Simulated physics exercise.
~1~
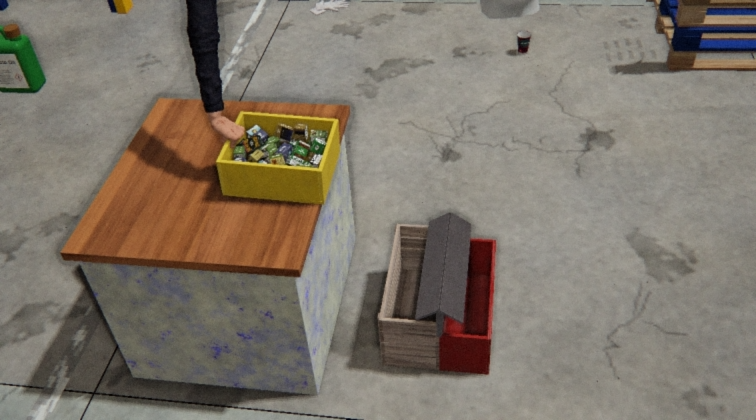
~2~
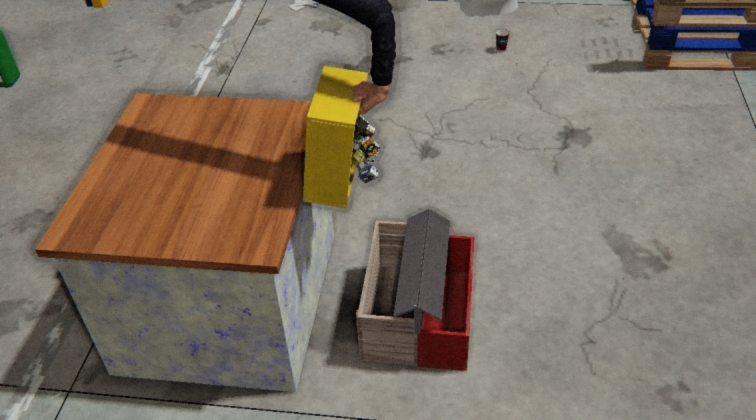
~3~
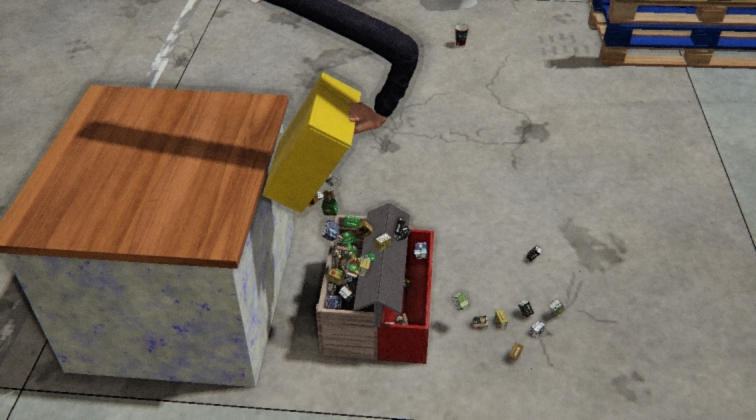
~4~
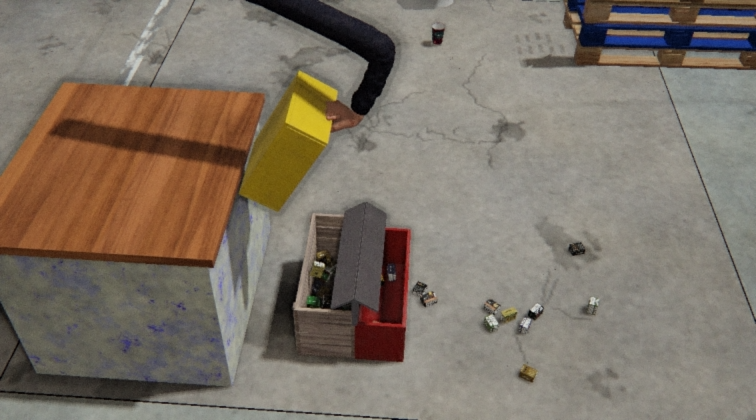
On a concrete floor, a hand tipped a yellow tote of small cartons off the end of a wooden-topped bench, and they tumbled over a grey ridge, most settling in the wooden box, with a few in the red tub and others scattered beyond.
